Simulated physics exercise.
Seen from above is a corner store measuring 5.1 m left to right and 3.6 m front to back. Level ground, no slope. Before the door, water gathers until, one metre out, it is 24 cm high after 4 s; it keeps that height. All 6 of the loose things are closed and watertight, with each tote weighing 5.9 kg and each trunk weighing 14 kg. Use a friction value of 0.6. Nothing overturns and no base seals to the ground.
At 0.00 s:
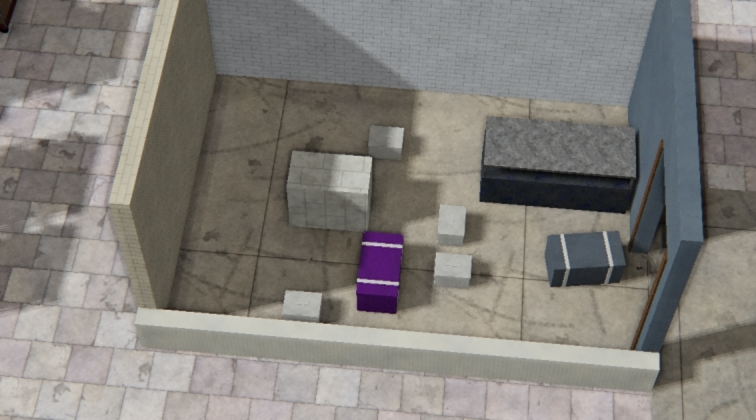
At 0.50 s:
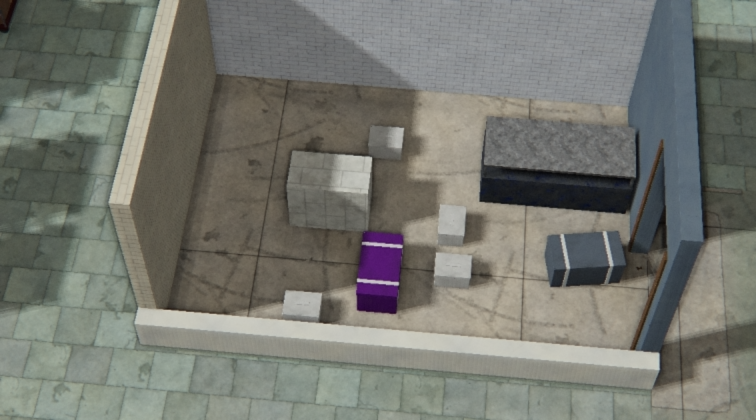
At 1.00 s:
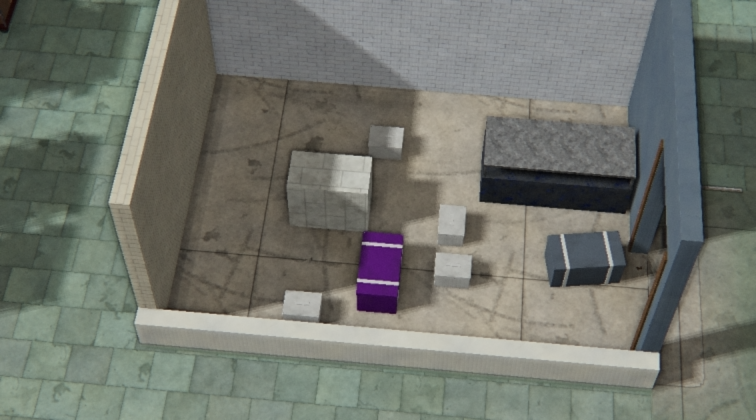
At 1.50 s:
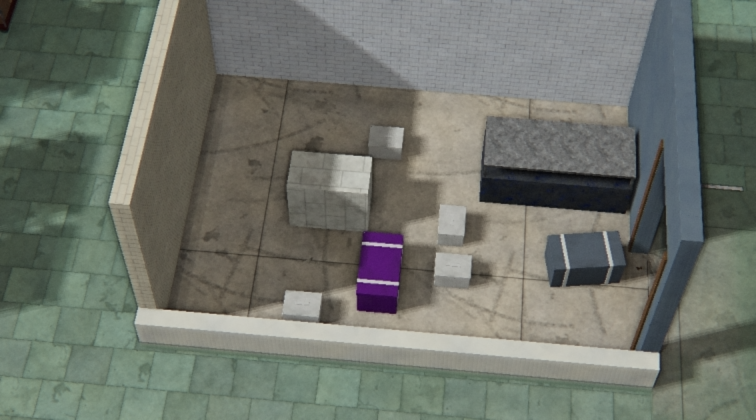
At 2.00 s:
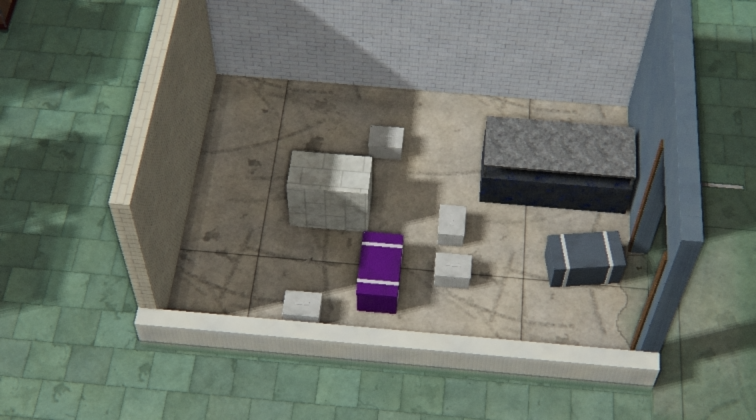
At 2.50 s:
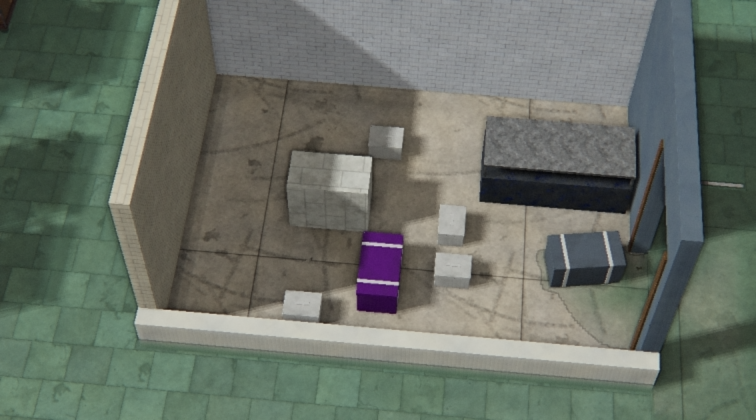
A walled store holds still boxes and trunks while greenish water spreads over the paving outside.
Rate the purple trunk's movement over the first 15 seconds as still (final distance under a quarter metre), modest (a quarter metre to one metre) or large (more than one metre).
The rating is large.
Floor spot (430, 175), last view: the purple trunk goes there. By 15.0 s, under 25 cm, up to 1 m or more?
Answer: It inches along.
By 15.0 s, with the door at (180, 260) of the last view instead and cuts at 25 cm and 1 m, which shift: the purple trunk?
I'd expect the purple trunk to get swept far off.
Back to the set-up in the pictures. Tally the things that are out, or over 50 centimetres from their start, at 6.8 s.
By then the count is 5.
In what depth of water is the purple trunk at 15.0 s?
Somewhere close to 21 cm.
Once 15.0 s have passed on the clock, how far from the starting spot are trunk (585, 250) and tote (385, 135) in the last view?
In turn: 200 cm, 300 cm.
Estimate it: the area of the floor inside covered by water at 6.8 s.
Close to 13 m2, I'd say.
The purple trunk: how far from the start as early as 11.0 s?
Roughly 250 cm by then.
After 3.5 s the purple trunk is near (380, 263), 0.0 m from its start, aground; 0 afloat.
After 6.8 s the purple trunk is near (248, 224), 1.6 m from its start, afloat; 4 afloat.
After 11.0 s the purple trunk is near (354, 92), 2.4 m from its start, afloat; 6 afloat.
After 15.0 s the purple trunk is near (541, 104), 2.8 m from its start, afloat; 6 afloat.
